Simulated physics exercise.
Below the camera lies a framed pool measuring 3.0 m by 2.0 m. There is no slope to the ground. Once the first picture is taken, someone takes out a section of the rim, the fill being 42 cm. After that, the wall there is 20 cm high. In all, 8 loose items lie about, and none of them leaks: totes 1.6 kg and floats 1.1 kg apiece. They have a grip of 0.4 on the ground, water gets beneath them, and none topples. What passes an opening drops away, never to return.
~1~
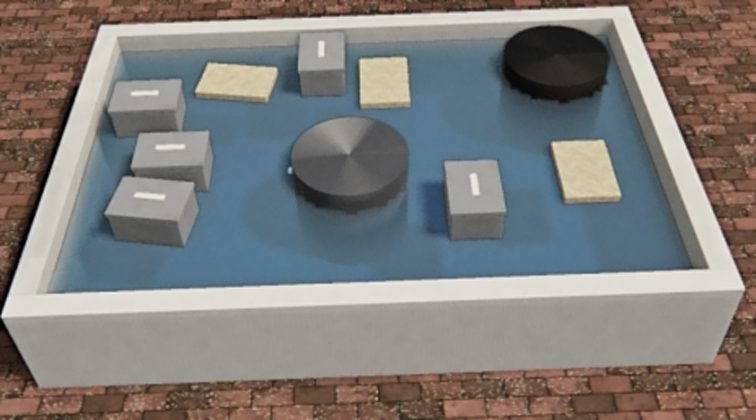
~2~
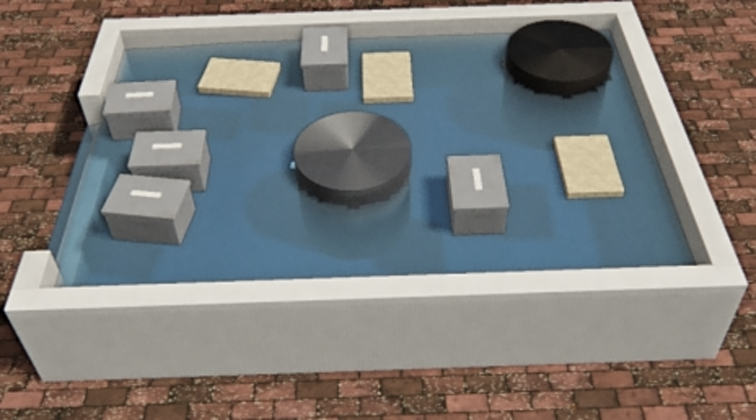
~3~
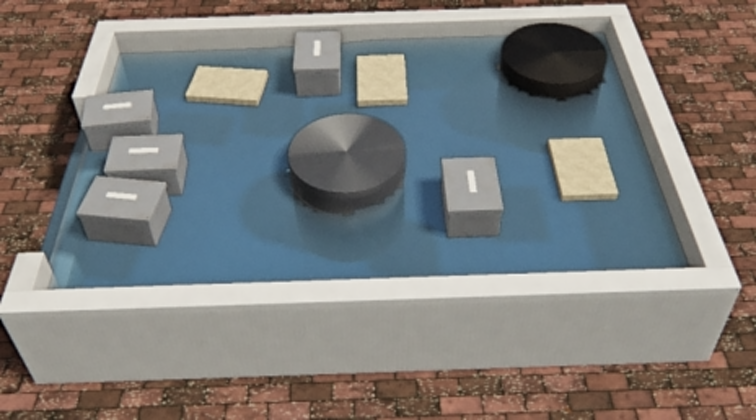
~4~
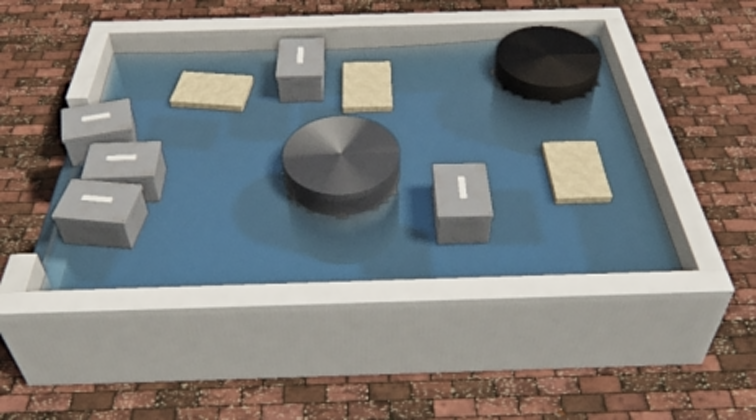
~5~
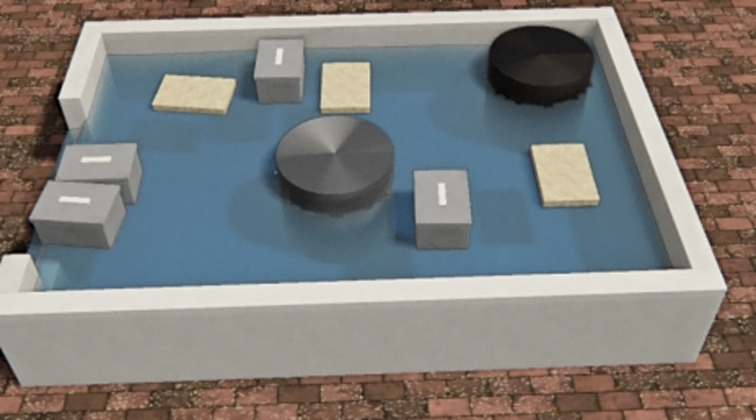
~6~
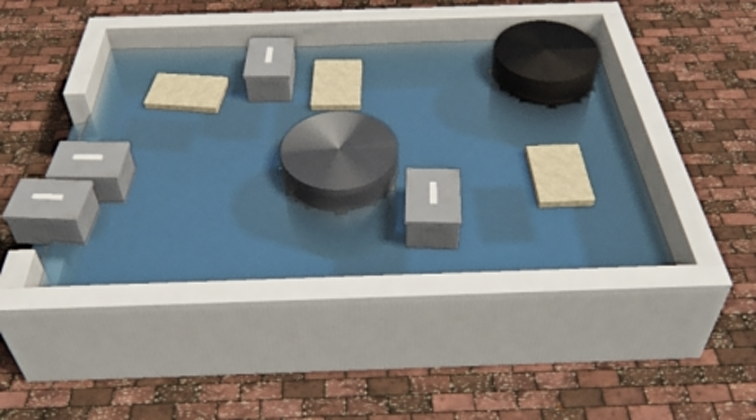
In a white-rimmed pool of blue water set on brick paving, grey totes and cream floats sit around two dark round objects. A section of the left rim disappears, and the totes nearby drift left into the gap. One passes out of view while the other totes and the floats shift slightly left.
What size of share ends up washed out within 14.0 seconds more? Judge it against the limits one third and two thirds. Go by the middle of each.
Carried away: A third reached, two thirds not.
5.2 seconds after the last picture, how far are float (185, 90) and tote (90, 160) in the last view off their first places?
In order: 60 cm, then washed out.
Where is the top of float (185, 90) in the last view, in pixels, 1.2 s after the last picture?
About (161, 101), give or take.
Then, 1.2 s after the last picture 3 of 8 are out; 5 afloat.
Then, 5.2 s after the last picture 3 of 8 are out; 5 afloat.
Then, 10.0 s after the last picture 3 of 8 are out; 5 afloat.
Then, 14.0 s after the last picture 3 of 8 are out; 5 afloat.
